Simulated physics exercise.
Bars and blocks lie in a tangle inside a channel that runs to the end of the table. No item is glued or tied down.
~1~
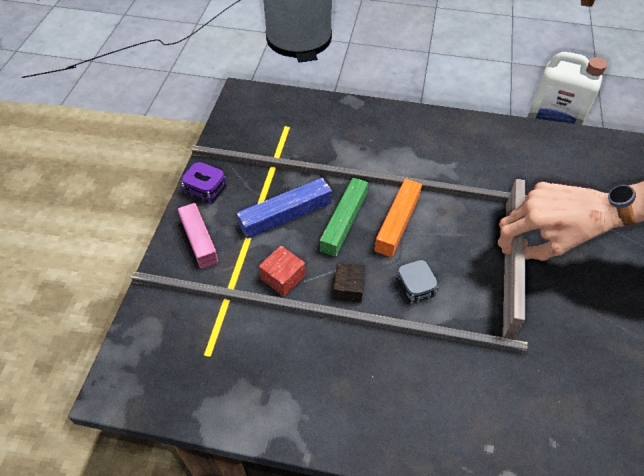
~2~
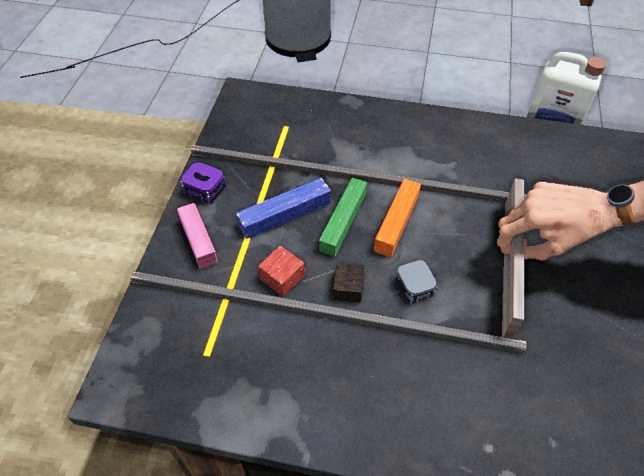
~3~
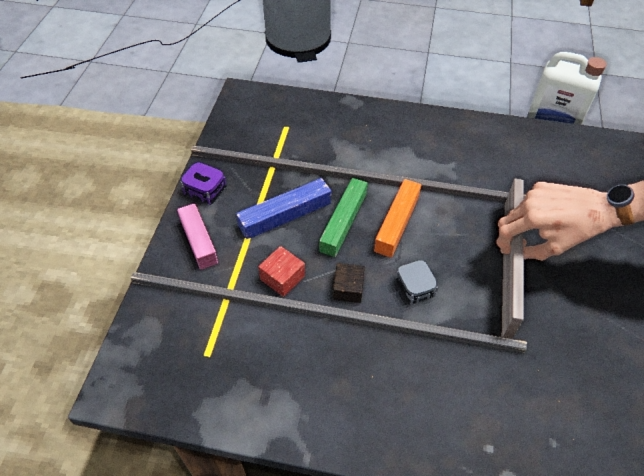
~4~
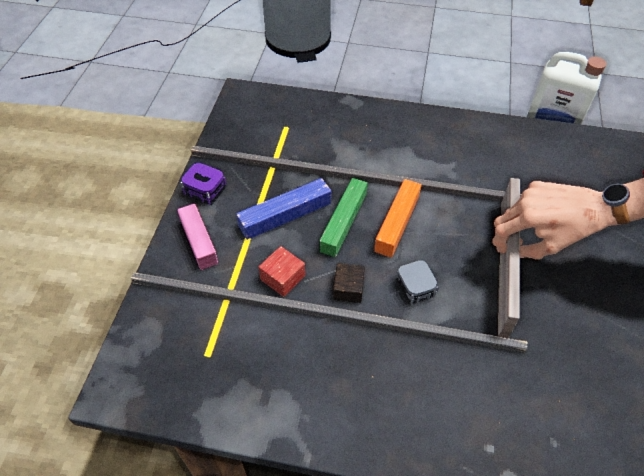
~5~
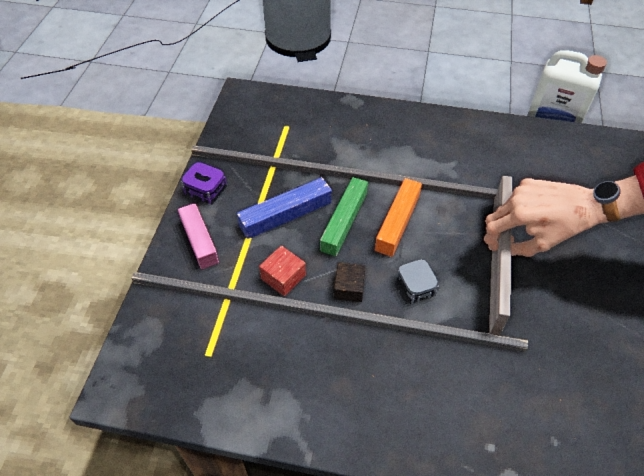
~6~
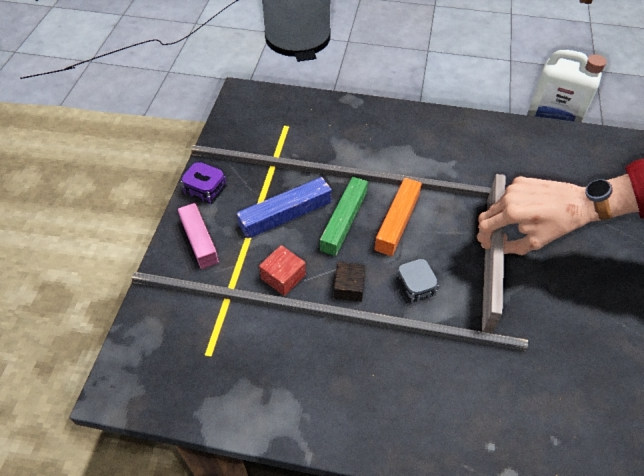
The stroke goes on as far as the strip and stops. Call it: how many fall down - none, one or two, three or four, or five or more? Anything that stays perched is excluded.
Call: None fall down.
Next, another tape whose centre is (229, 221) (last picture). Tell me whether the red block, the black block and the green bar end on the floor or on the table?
The red block stays put; the black block stays put; and the green bar stays put.
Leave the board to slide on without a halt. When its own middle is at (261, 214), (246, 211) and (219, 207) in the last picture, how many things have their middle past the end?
It comes out as 0, then 0, then 2.
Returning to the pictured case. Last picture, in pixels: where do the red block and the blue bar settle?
Red block: About (188, 263); blue bar: About (209, 197).
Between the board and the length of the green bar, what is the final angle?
It is near 5° out of line.
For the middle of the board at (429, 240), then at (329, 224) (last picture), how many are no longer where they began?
Counts: 1 / 6.
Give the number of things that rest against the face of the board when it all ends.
Number in contact with it: 3.
Soon after, none off yet; purple case at rest near (204, 183); pink stick at rest near (198, 235); blue bar at rest near (285, 208).
Then, none off yet; purple case at rest near (204, 183); pink stick at rest near (198, 235); blue bar moved a little near (256, 206).
At rest, the number that fall off is zero.
